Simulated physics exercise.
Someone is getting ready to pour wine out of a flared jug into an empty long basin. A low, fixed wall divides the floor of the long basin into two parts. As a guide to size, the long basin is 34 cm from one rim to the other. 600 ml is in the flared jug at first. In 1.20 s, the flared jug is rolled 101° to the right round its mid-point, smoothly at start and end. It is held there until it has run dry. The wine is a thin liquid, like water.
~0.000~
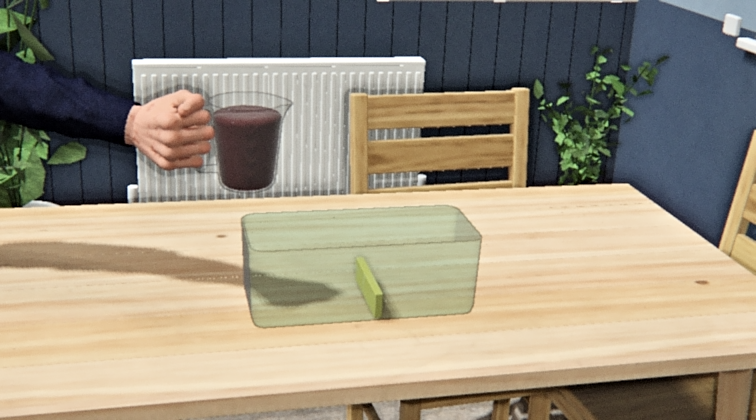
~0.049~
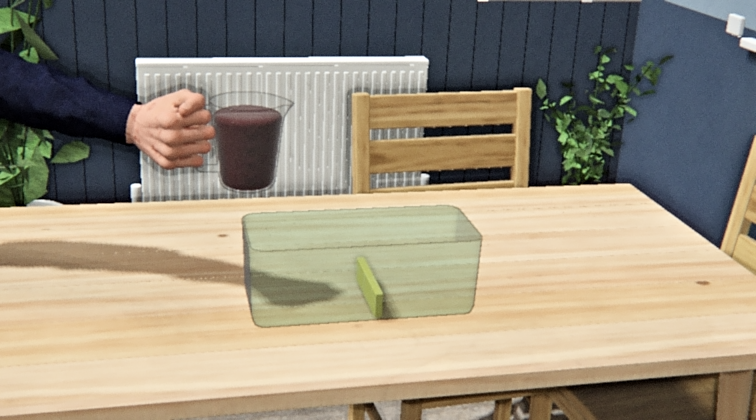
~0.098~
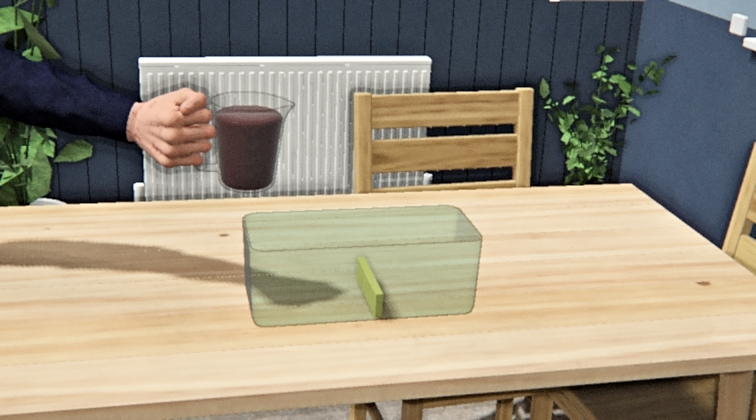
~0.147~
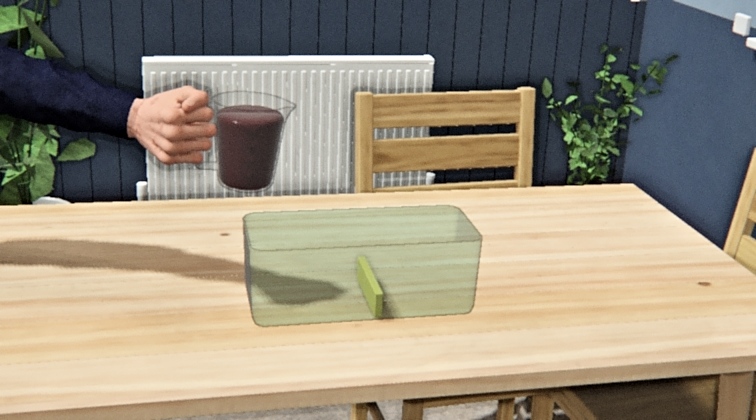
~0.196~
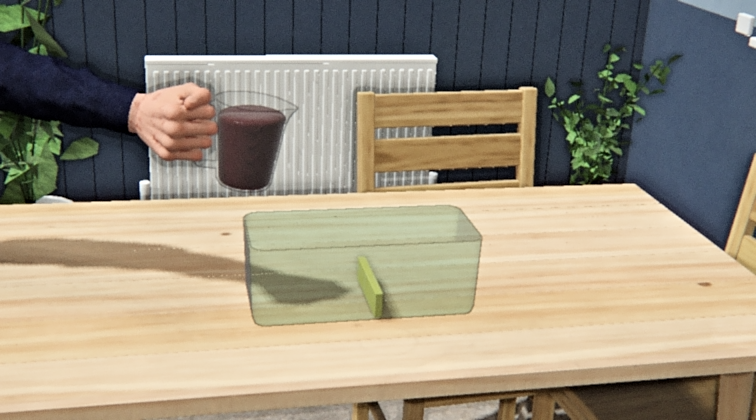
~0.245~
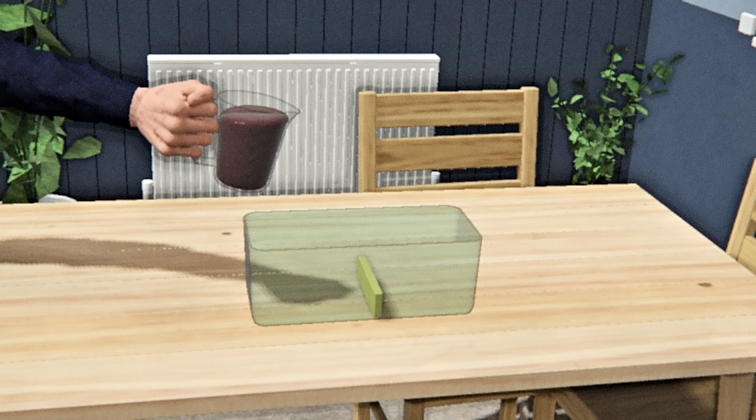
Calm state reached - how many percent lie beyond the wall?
5 percent, roughly.
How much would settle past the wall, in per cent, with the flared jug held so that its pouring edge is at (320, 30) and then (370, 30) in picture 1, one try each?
Some 80 and 85 per cent, in that order.
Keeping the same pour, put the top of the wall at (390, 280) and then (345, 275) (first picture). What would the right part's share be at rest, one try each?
Respectively 10 and 50 %.
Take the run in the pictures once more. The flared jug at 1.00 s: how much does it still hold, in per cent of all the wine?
Close to 30 percent of the whole amount.
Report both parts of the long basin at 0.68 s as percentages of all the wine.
4 left and 0 right, roughly.
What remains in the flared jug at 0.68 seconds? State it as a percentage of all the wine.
I'd put it near 82 percent.
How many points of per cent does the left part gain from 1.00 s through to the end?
Roughly 44 percent.
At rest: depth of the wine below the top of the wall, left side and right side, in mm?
The left comes to roughly 16 mm and the right to roughly 38 mm.
By 0.68 s the tilt is 61° and 82 per cent is still to pour, 4 is left of the wall and 0 right of it.
By 1.00 s the tilt is 94° and 31 per cent is still to pour, 50 is left of the wall and 0 right of it.
By 1.34 s the tilt is 101° and 2 per cent is still to pour, 89 is left of the wall and 4 right of it.
By 1.70 s the tilt is 101° and 0 per cent is still to pour, 93 is left of the wall and 5 right of it.
At rest 93 per cent lies left of the wall, 5 right of it and 2 outside.
